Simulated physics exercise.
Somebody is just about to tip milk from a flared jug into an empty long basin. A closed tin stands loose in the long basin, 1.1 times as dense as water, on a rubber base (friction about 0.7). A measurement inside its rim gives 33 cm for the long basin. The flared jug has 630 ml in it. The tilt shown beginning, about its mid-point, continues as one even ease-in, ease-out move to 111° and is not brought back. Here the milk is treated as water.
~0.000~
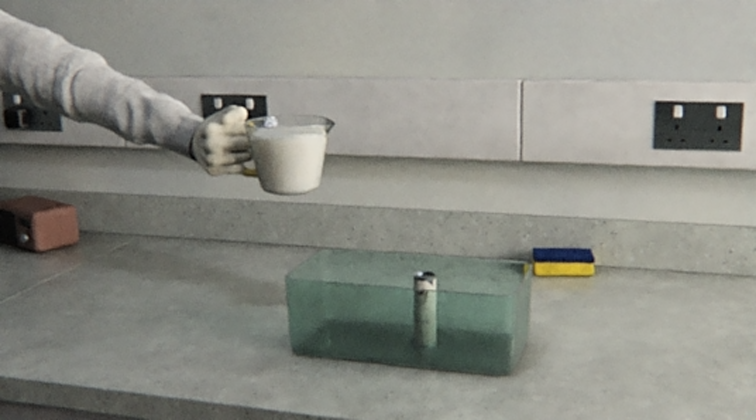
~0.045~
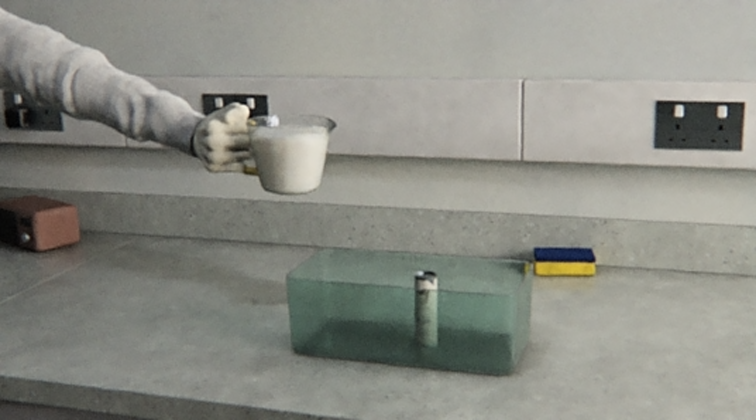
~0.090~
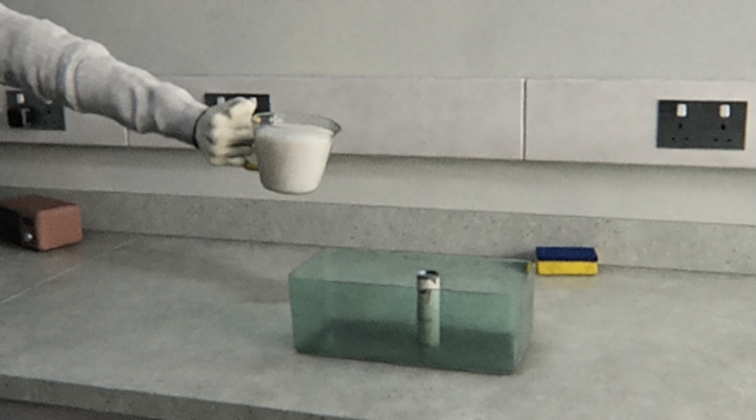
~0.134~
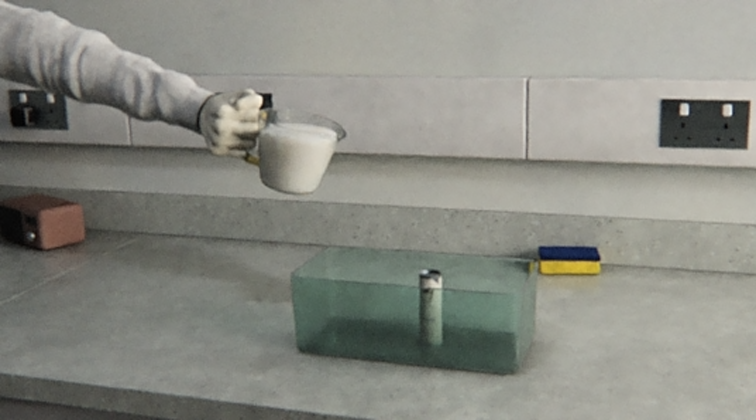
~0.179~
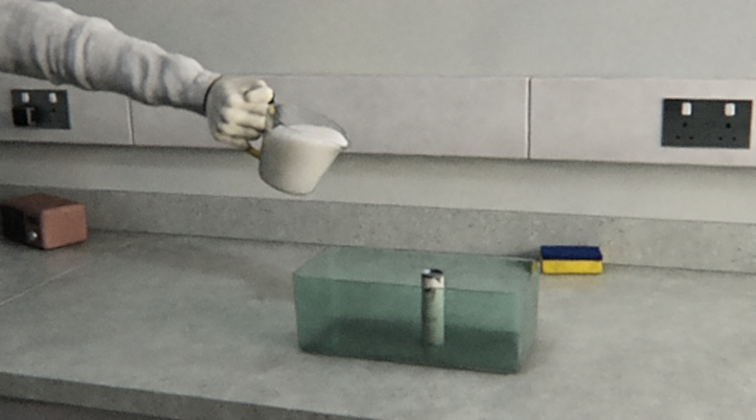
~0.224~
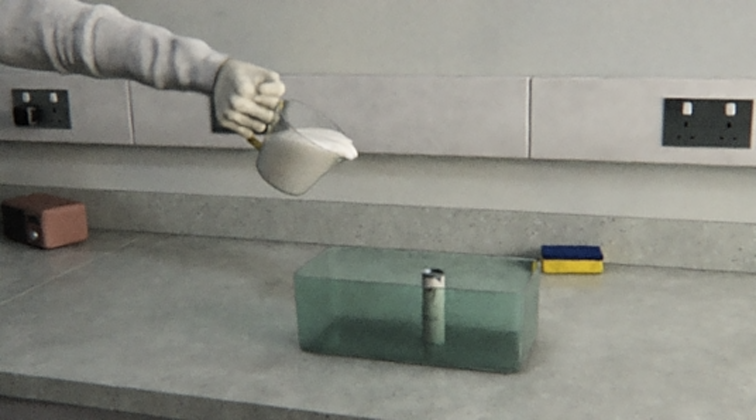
A gloved hand tilting a glass jug of milk steadily to the right above a green-tinted basin with a tin standing inside.
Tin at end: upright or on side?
It stays vertical.
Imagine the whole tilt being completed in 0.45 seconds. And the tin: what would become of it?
Outcome - the tin stays erect.
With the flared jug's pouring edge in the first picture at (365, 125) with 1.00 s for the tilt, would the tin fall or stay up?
After that, the tin overturns.
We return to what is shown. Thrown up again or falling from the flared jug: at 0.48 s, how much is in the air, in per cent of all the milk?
Estimate: Some 38 % of the total.
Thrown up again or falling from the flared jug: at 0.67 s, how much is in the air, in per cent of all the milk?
Roughly 8 per cent.
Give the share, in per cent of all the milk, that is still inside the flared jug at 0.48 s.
Around 30 percent.
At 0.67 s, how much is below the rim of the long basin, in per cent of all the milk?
Roughly 90 percent of it.
Then, 0.48 s in, the tilt is 103° and 30 per cent is still to pour; the tin stands where it began.
Then, 0.67 s in, the tilt is 111° and 2 per cent is still to pour; the tin stands where it began.
Then, 0.87 s in, the tilt is 111° and 0 per cent is still to pour; the tin stands where it began.
Then, 1.08 s in, the tilt is 111° and 0 per cent is still to pour; the tin stands where it began.
Finally, the tin stands where it began.
